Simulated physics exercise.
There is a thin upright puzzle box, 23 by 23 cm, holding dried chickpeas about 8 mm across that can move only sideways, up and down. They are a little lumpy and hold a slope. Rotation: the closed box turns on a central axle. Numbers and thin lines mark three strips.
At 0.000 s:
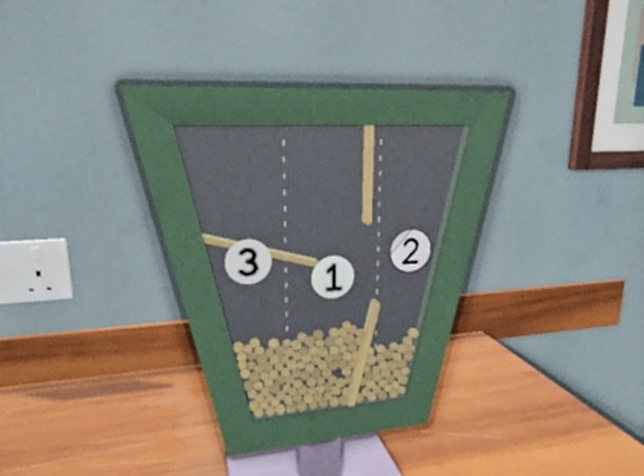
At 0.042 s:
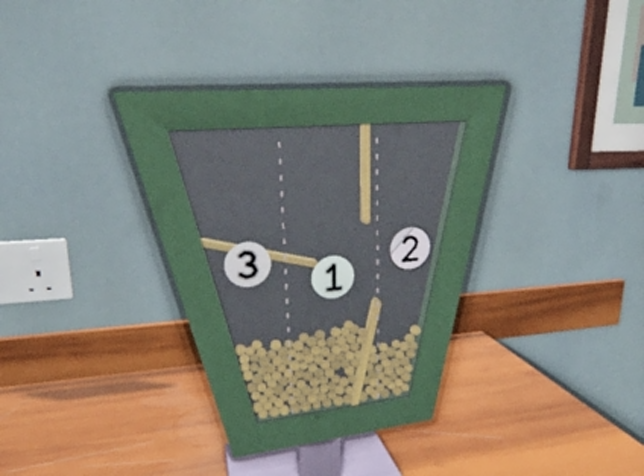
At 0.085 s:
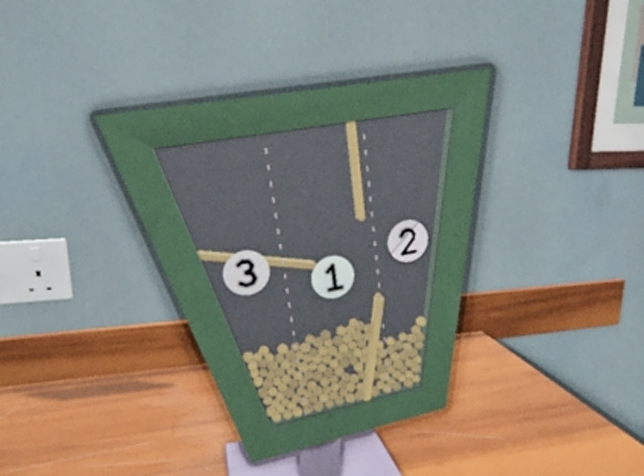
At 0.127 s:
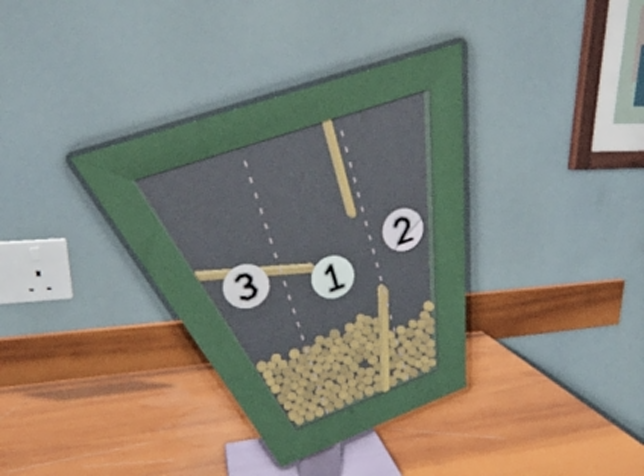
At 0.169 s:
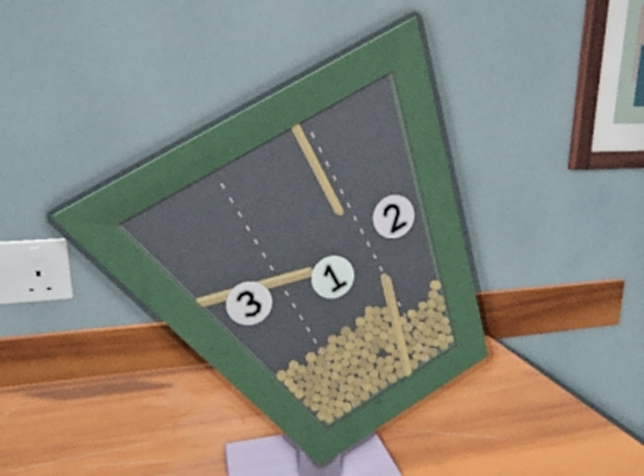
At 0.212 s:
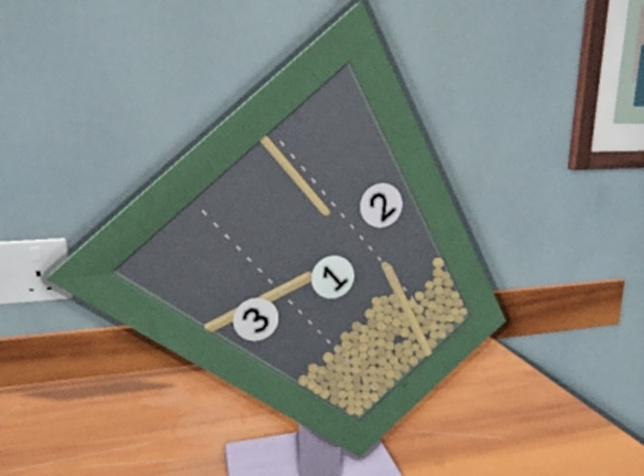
Green-framed, numbered puzzle box turning anticlockwise above a wooden surface, the pale round pieces inside shifting into a slope towards the right.
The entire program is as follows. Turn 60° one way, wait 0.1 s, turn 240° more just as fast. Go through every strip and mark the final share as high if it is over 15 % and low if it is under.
Final shares: No. 1 high, 2 high, 3 low.
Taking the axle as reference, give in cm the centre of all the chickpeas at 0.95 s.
Some 2 cm right and 2 cm above.
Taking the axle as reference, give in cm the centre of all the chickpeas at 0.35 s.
Position estimate: Right 7 cm, below 5 cm.
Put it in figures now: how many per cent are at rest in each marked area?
Strip 1 25, strip 2 75, strip 3 0.
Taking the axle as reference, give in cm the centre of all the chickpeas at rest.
Right: About 2 cm; below: About 6 cm.
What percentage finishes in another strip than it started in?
I'd guess roughly 70 percent, give or take.
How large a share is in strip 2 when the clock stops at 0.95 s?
Reading: Around 25 per cent of the load.
After 0.35 s, it stands 60° anticlockwise; the chickpeas' middle is 7 cm right of and 5 cm below the centre; no. 1, 50 %, no. 2, 20 %, no. 3, 30 %.
After 0.95 s, it stands 180° anticlockwise; the chickpeas' middle is 2 cm right of and 2 cm above the centre; no. 1, 25 %, no. 2, 25 %, no. 3, 50 %.
After 1.44 s, it has come round 300° anticlockwise; the chickpeas' middle is 3 cm right of and 5 cm below the centre; no. 1, 25 %, no. 2, 75 %.
At rest by 2.4 s, it has come round 300° anticlockwise; no. 1, 25 %, no. 2, 75 %, no. 3, 0 %.
